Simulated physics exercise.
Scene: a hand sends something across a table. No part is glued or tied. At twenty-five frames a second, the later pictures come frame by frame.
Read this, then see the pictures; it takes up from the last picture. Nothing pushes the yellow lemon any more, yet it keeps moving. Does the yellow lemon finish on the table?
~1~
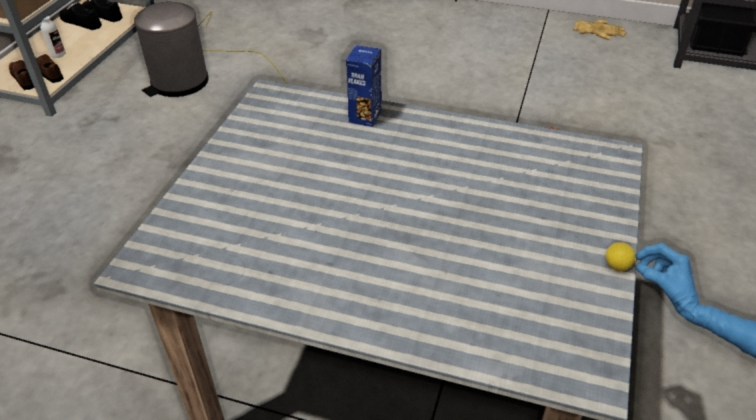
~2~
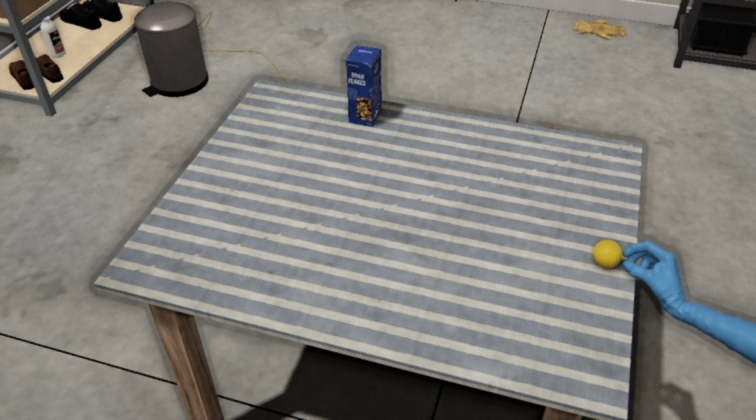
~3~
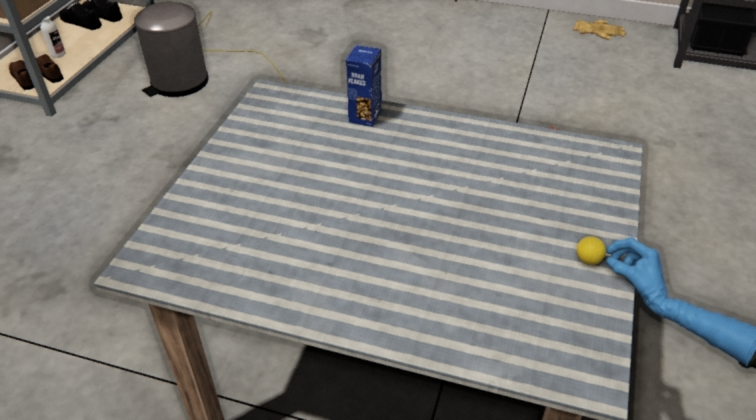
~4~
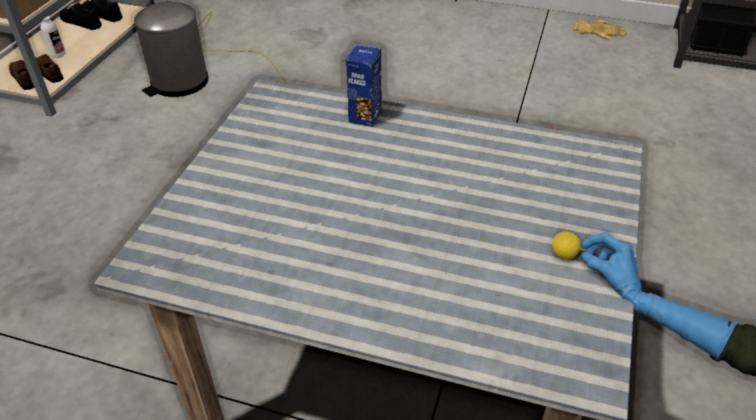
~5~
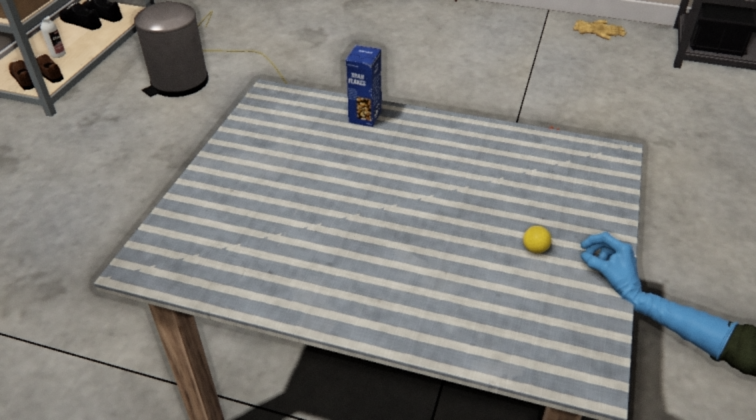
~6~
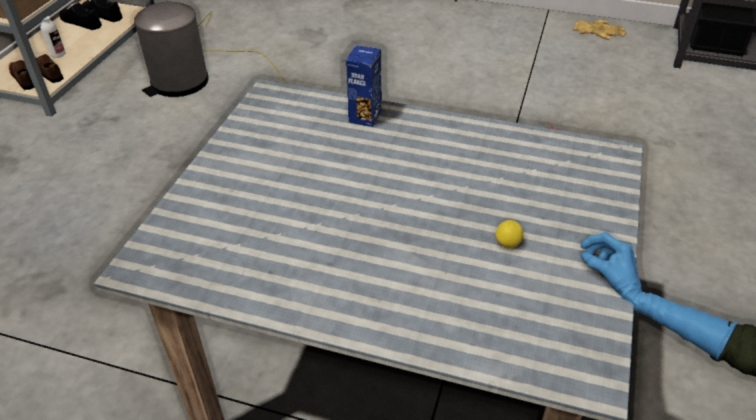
No, it finishes off the table.
Then, 0.30 s after the last picture, yellow lemon rolled well along near (329, 197).
Then, 0.60 s after the last picture, yellow lemon rolled well along near (188, 168).
Then, 1.00 s after the last picture, yellow lemon now off the table.
By the end, off the table, yellow lemon.
